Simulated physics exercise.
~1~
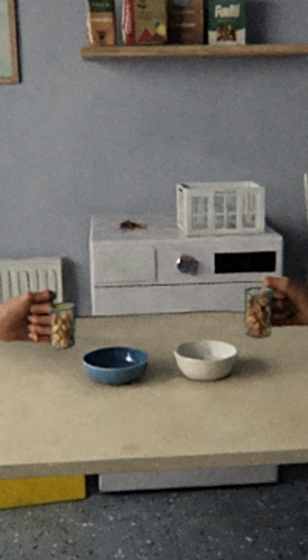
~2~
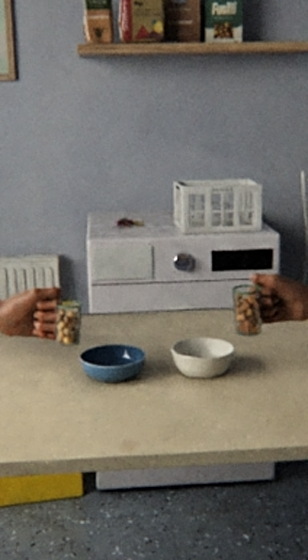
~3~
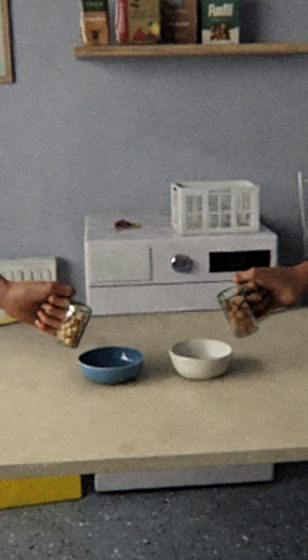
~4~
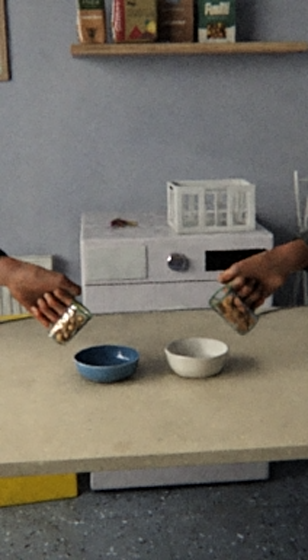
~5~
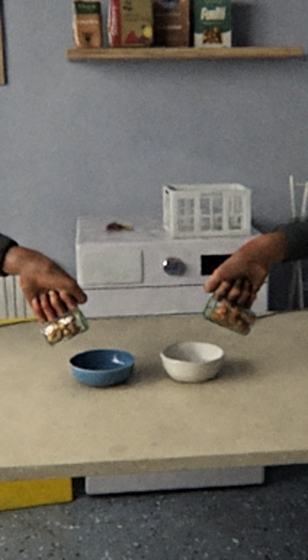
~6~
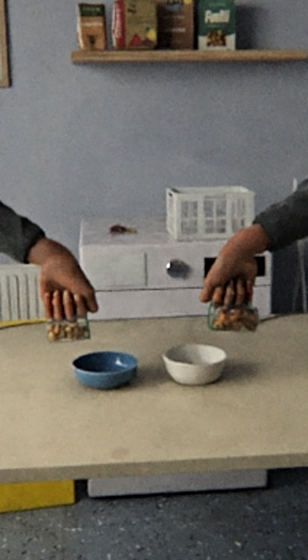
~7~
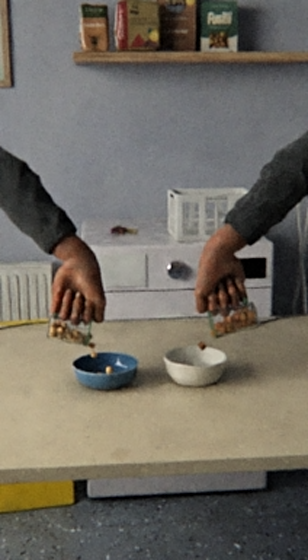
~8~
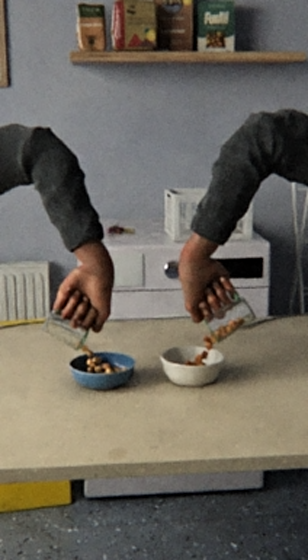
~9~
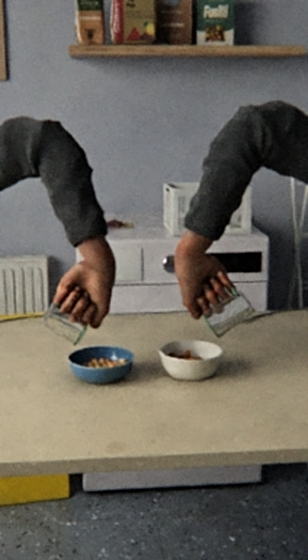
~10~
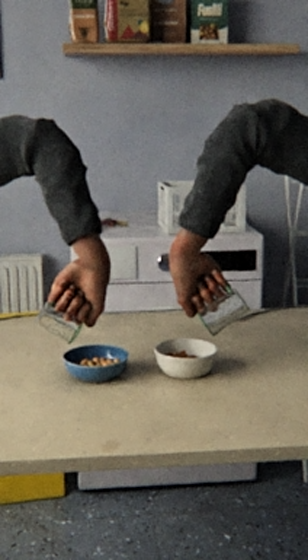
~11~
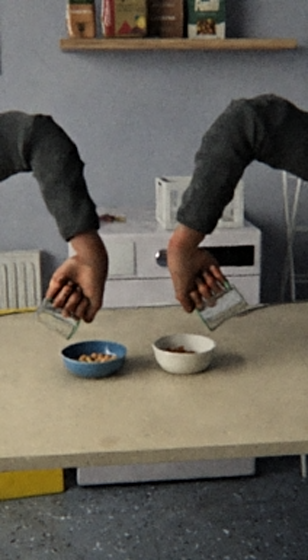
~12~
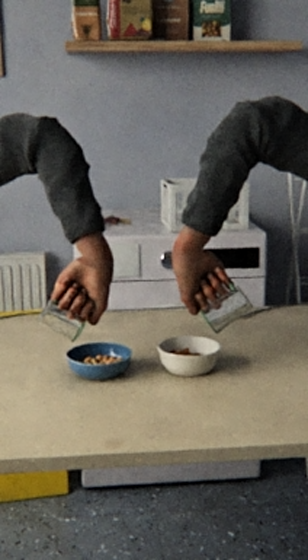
Two hands reach in from the left and right, each holding a small clear cup of brownish, nut-like pieces over a pale table, seen from the front by a slightly swaying camera. A blue bowl sits at left and a white bowl at right, with a white appliance, a white basket and a wooden shelf behind. The hands move inward and tilt the cups onto their sides. Pieces begin dropping, then pour into both bowls as the grey-sleeved arms arch over. Both cups end empty, still held tipped above the bowls, with every piece inside the dishes.
